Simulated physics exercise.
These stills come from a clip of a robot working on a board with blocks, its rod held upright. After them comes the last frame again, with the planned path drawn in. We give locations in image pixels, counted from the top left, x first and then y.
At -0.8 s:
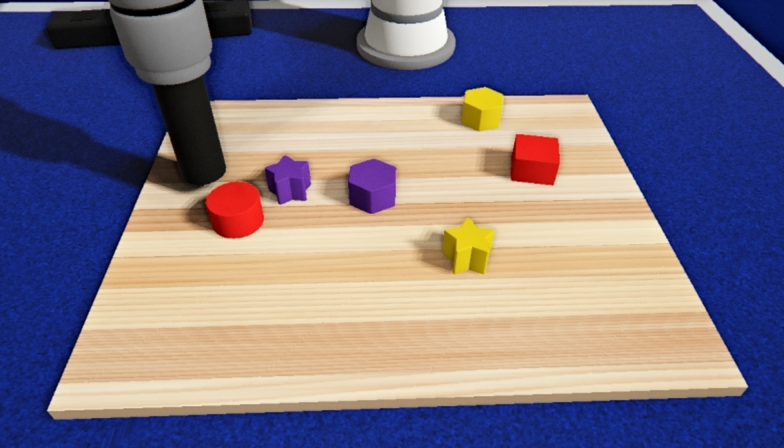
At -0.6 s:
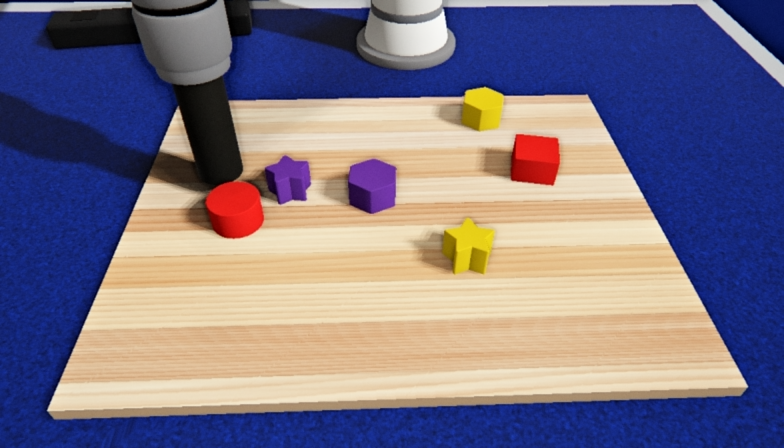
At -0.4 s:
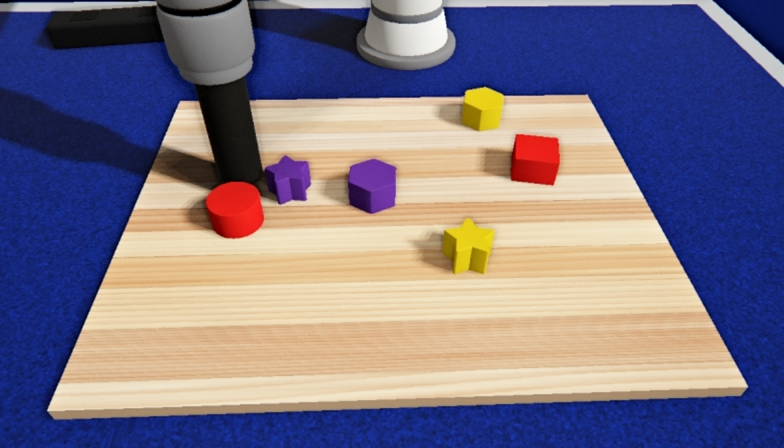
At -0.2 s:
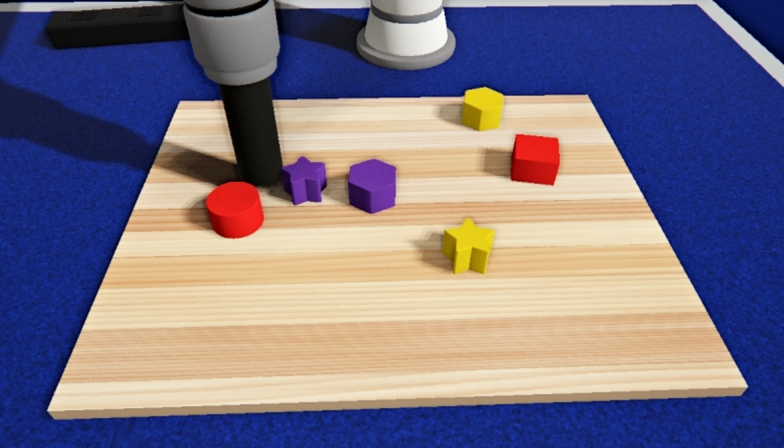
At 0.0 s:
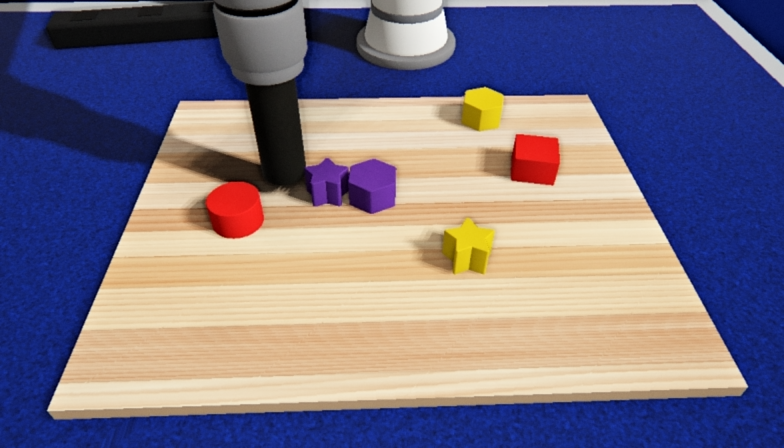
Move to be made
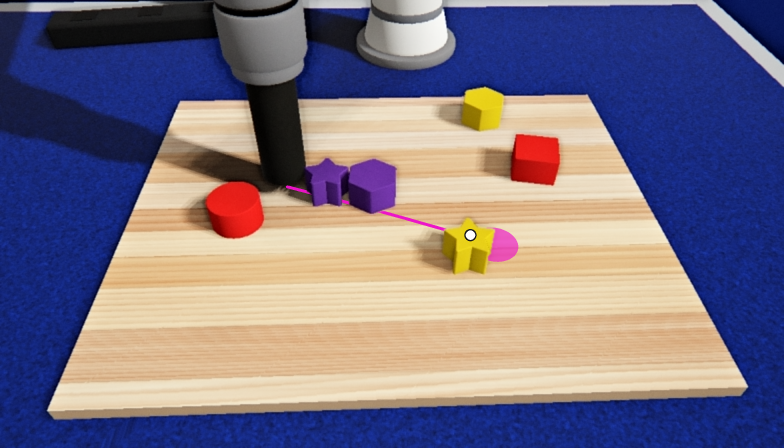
A black rod hanging from a grey robot arm moves steadily rightward over a light wooden board on a blue surface, seen from above at an angle by a still camera. A red round block, purple star, purple hexagon, yellow star, yellow hexagon and red block sit across the board. The rod passes behind the red round block, then pushes the purple star right, up against the purple hexagon.
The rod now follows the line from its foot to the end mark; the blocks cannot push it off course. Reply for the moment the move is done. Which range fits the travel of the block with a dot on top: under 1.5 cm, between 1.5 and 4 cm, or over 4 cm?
Ends 1.5 to 4 cm away.
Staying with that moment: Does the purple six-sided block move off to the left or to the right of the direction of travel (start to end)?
It moves off to the left.
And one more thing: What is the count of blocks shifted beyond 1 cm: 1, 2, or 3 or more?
By the end, three or more blocks will have moved.
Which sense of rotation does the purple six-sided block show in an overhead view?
Short answer: Counterclockwise.
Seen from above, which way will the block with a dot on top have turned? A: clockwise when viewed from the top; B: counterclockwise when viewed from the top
A.
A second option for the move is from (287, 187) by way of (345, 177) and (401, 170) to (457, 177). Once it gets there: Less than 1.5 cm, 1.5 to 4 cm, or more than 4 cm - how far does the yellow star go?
Verdict: Less than 1.5 cm.
The drawn path runs straight from (287, 187) to (494, 244); the dot is on the yellow star.
What follows on the original path. One third of the way, rod at (353, 189); purple star at (398, 182), turned 25° anticlockwise; purple six-sided block at (439, 175).
Two thirds of the way, rod at (423, 208); purple star at (466, 197), turned 65° anticlockwise; purple six-sided block at (482, 170), turned 60° anticlockwise.
At the end, rod at (497, 229); red circular block not moved; purple star at (525, 201), turned 95° anticlockwise; purple six-sided block at (489, 169), turned 80° anticlockwise; yellow star at (494, 251), turned 50° clockwise.
